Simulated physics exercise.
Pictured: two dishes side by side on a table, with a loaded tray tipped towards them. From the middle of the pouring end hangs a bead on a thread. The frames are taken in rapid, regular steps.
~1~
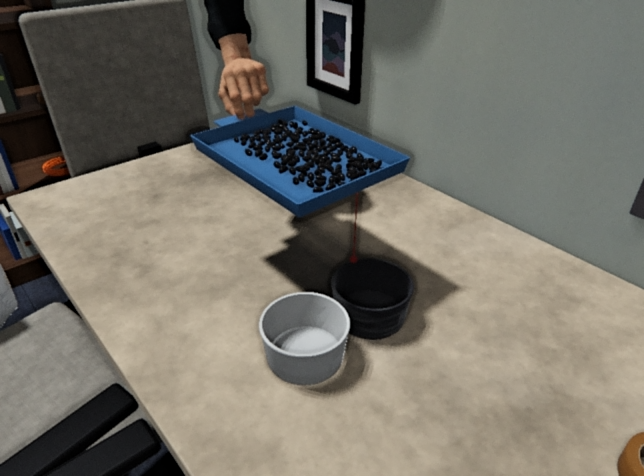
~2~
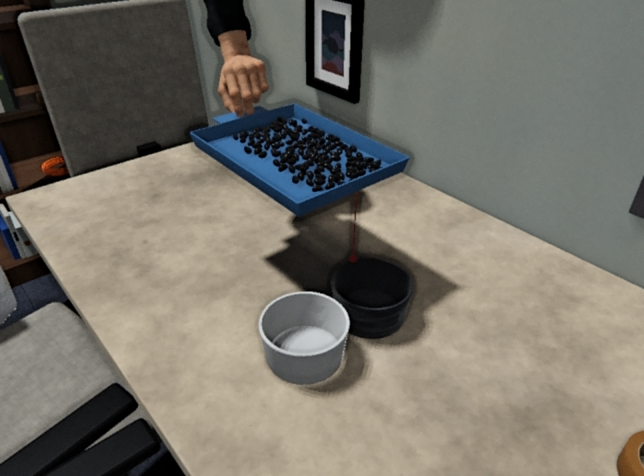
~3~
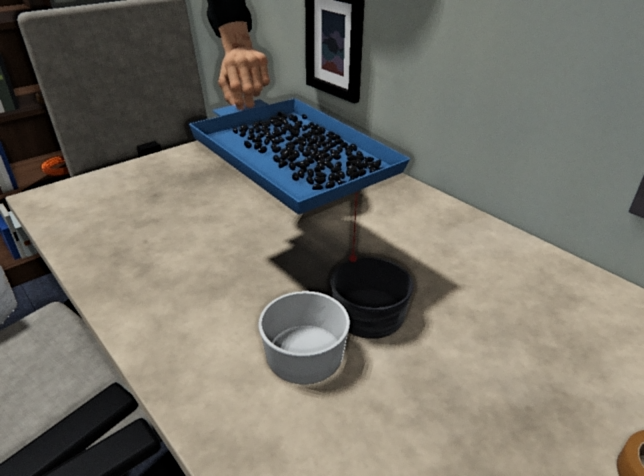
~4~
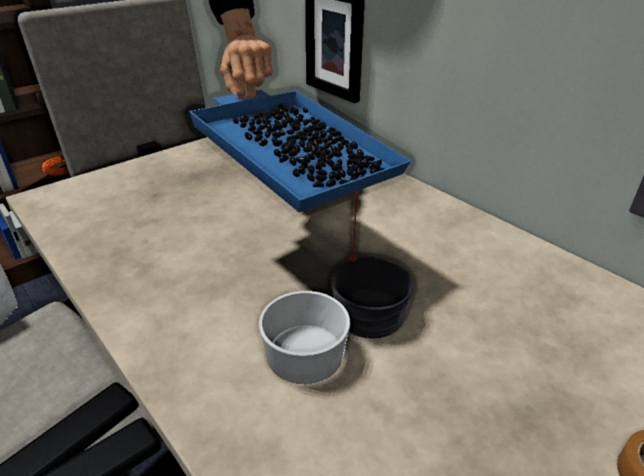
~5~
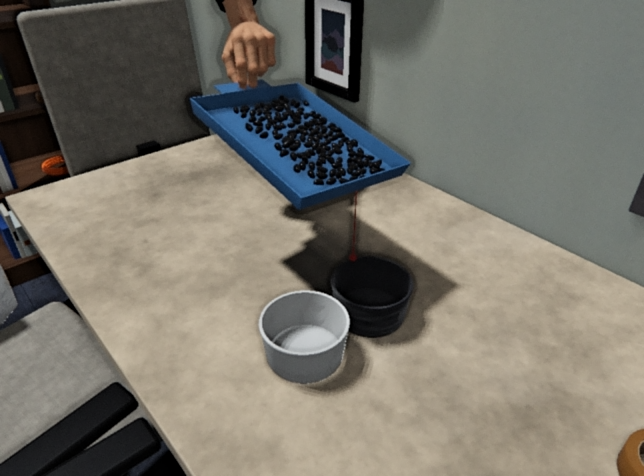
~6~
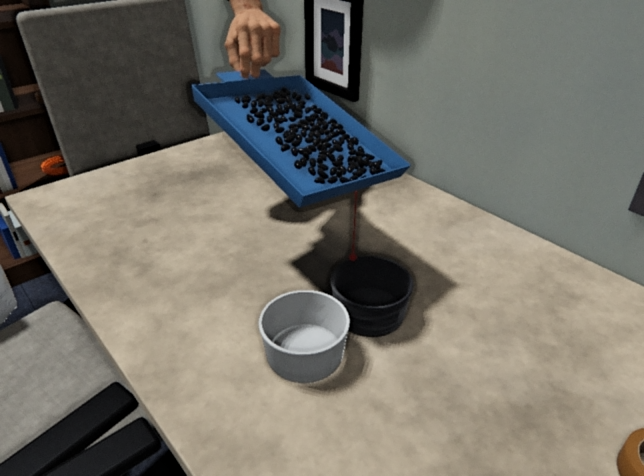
A hand raised the back of a blue tray of black beans above a white dish and a black dish on a table, and the tray gradually sloped more steeply, its front edge dipping slightly rightward.
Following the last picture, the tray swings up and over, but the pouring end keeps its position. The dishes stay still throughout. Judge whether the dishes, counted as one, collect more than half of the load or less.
Most likely the lost part will be the majority.
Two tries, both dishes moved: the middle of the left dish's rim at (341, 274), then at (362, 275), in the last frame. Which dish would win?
Right side first, Right side second.
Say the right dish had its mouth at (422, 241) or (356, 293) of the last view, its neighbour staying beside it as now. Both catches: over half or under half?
Taking them in turn, it's beyond half and then short of half.
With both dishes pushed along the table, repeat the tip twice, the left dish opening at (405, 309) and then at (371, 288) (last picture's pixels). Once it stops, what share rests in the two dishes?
It works out to 10 percent and then 70 percent.
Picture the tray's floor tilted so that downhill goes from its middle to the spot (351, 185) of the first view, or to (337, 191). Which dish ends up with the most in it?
The first place favours the right of the two, the second the right of the two.
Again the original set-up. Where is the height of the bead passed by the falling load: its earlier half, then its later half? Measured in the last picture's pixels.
First around (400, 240), afterwards around (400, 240).
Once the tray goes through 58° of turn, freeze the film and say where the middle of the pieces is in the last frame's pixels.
Its middle sits at about pixel (357, 130).
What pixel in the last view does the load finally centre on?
Once it all stops, the middle lies near (408, 282).
Just after the last frame, tray tipped steeply; every one on the tray.
A moment on, tray tipped right over; almost all on the tray; just a few in the right dish; just a few outside both; about a tenth in the air.
Further on, tray tipped past a quarter turn; about a tenth in the right dish; the larger part outside both.
When it is over, tray tipped past a quarter turn; not one in the left dish; about a tenth in the right dish; the larger part outside both.
